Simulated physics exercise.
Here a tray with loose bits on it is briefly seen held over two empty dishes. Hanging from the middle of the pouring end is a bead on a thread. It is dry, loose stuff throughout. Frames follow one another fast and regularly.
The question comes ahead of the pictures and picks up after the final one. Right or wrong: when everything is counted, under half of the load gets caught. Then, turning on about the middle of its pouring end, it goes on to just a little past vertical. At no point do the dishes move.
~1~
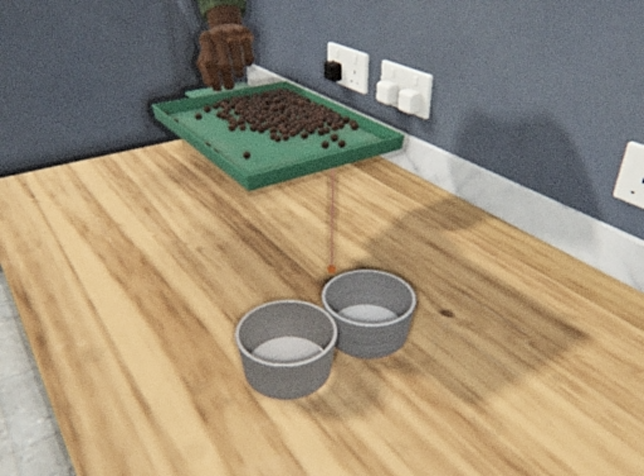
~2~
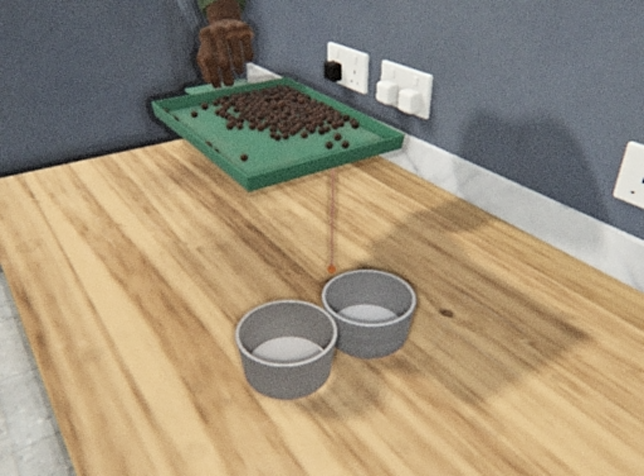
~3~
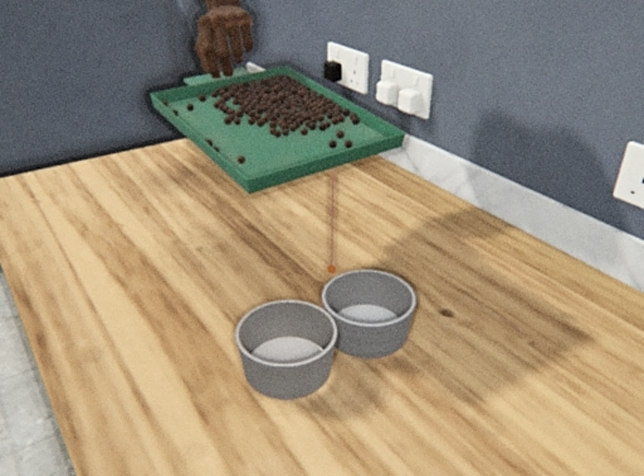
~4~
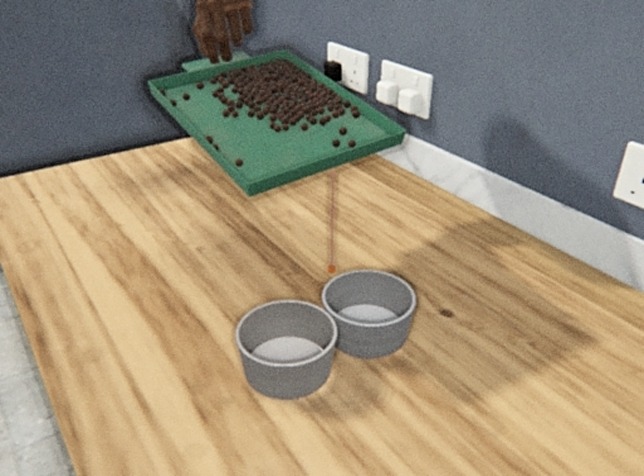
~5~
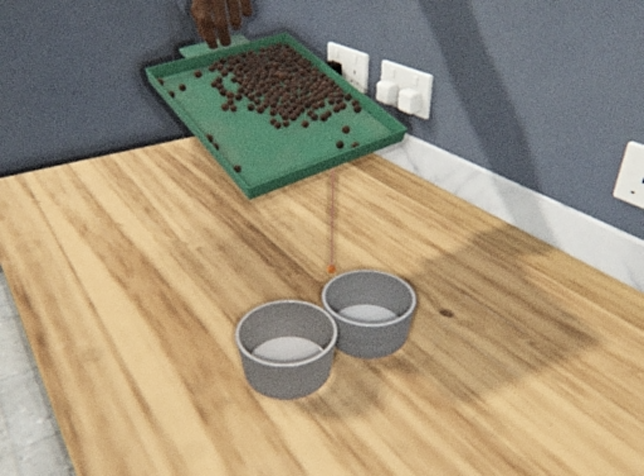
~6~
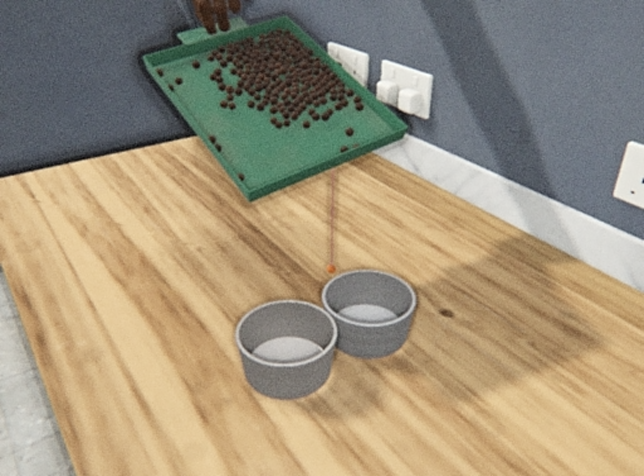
Wrong.
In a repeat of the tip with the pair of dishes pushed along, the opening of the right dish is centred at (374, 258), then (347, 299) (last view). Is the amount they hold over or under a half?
Earlier try a minority share, later try a majority share.
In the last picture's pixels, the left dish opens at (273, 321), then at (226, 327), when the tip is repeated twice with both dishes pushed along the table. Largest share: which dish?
In turn: Left; the left one.
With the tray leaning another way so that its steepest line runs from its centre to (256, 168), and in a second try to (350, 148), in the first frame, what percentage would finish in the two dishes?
Around 40 percent for the first aim and around 10 percent for the second.
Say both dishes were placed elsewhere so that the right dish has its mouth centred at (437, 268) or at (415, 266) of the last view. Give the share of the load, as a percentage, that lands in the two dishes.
About 0% on the first try and 10% on the second.
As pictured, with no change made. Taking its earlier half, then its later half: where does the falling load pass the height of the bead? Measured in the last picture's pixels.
Around (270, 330) and then (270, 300).
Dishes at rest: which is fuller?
More ends up in the dish to the left.
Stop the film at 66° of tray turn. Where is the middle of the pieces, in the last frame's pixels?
Look about (276, 205) in the last picture.
Soon, tray tipped steeply; about half on the tray; a small part in the left dish; a stray few in the right dish; a small part outside both; about a quarter in the air.
A while on, tray tipped past a quarter turn; a small part on the tray; about half in the left dish; a stray few in the right dish; about a quarter outside both; about a quarter in the air.
Towards the end, tray tipped past a quarter turn; about two thirds in the left dish; a stray few in the right dish; about a third outside both.
Finally, tray tipped past a quarter turn; about two thirds in the left dish; a stray few in the right dish; about a third outside both.
